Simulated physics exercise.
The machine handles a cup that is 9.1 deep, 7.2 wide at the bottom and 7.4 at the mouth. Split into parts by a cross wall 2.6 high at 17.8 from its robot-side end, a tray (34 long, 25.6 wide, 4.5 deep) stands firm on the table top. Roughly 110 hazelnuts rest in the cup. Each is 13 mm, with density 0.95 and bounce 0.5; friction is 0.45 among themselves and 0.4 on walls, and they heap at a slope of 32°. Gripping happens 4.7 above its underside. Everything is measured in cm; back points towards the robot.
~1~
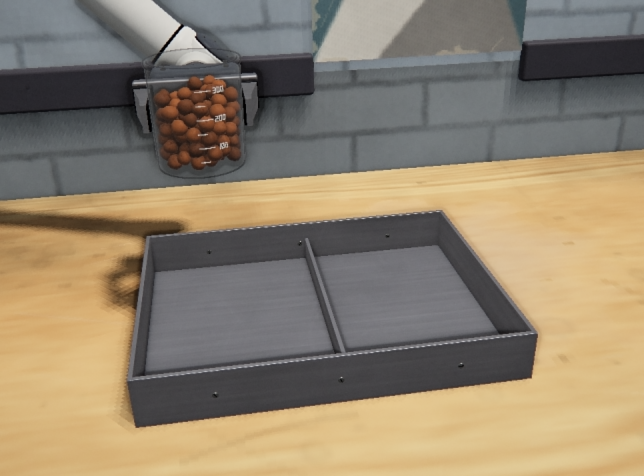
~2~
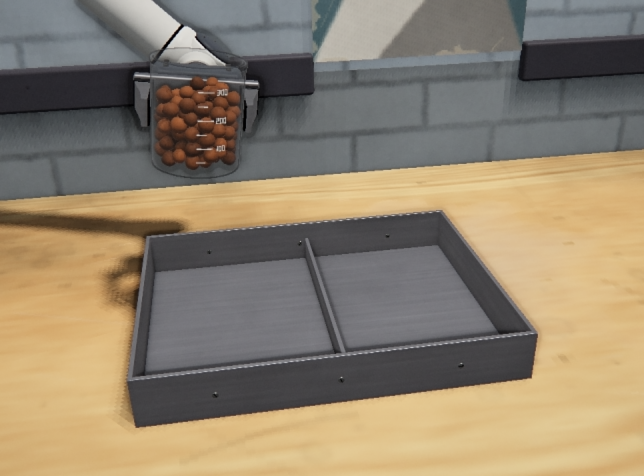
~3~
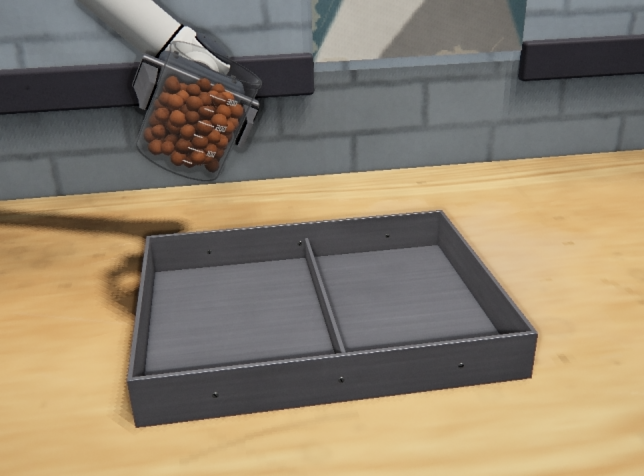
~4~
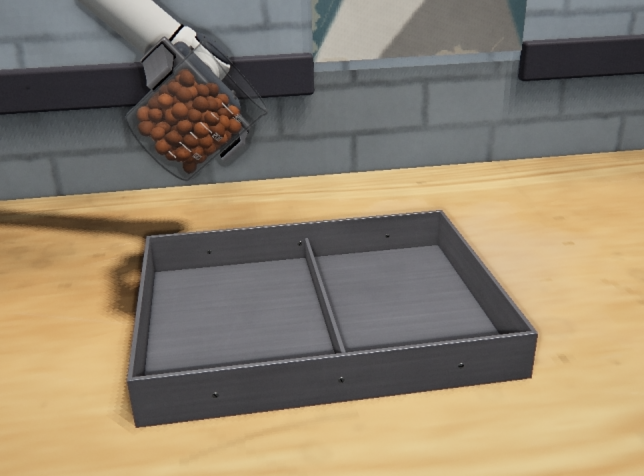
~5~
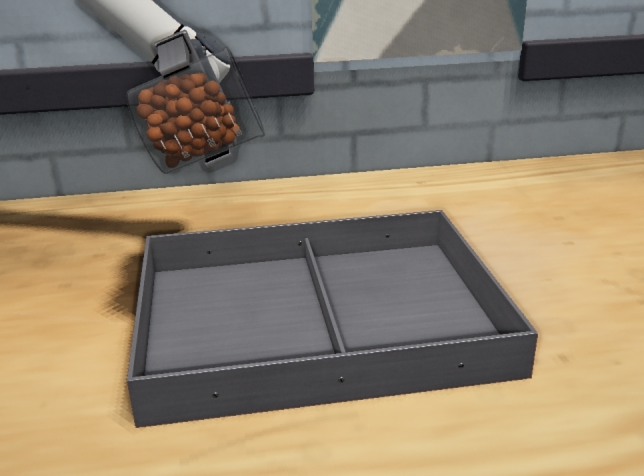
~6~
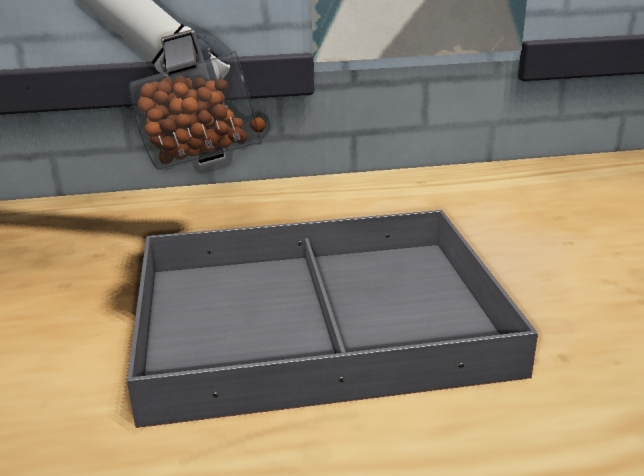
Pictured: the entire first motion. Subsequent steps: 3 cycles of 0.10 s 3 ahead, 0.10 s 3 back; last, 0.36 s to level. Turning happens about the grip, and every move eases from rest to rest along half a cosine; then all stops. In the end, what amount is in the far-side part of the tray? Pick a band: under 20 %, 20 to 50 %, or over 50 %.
20 to 50 %.
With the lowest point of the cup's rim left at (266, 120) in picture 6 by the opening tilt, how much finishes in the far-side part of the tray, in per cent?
About 10 %.
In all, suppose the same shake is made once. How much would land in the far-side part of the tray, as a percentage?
20 %.
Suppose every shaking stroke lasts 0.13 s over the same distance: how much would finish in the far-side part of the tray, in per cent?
In that case about 20 in a hundred.
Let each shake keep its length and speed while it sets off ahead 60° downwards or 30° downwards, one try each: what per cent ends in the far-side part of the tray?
Near 10 and 20 percent respectively.
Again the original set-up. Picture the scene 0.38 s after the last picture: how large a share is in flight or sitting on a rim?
Some 10 percent.
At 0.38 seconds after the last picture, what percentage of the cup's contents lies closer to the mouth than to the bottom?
Around 65 percent.
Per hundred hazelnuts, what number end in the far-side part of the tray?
35 per cent, more or less.
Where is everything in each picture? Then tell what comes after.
Cup middle at (197, 114), level; upper third of the load around (199, 103), from x 160 to 235, top at y 85; 111 in the cup, in the first picture.
Cup middle at (197, 114), tilted 7° forward; upper third of the load around (192, 104), from x 160 to 235, top at y 85, in the second picture.
Cup middle at (197, 114), tilted 27° forward; upper third of the load around (192, 101), from x 150 to 235, top at y 85, in the third picture.
Cup middle at (196, 113), tilted 51° forward; upper third of the load around (184, 101), from x 145 to 235, top at y 75, in the fourth picture.
Cup middle at (196, 113), tilted 71° forward; upper third of the load around (184, 97), from x 145 to 235, top at y 80, in the fifth picture.
Cup middle at (196, 113), tilted 78° forward; upper third of the load around (181, 98), from x 145 to 260, top at y 85; 111 in the cup, in the sixth picture.
Then, 0.38 s later, tilted 78° forward, highest piece 23 above the table; 75 in the cup, 19 in the far-side part, 6 in the robot-side part, 11 in flight or on a rim.
Then, 0.77 s later, tilted 43° forward, highest piece 24 above the table; 50 in the cup, 37 in the far-side part, 22 in the robot-side part, 2 in flight or on a rim.
Then, 1.16 s later, level, highest piece 23 above the table; 50 in the cup, 38 in the far-side part, 23 in the robot-side part.
Then, 2.21 s later, level, highest piece 23 above the table; 50 in the cup, 38 in the far-side part, 23 in the robot-side part.
At rest, 50 in the cup, 38 in the far-side part, 23 in the robot-side part. That is 34 % in the far-side part of the tray.
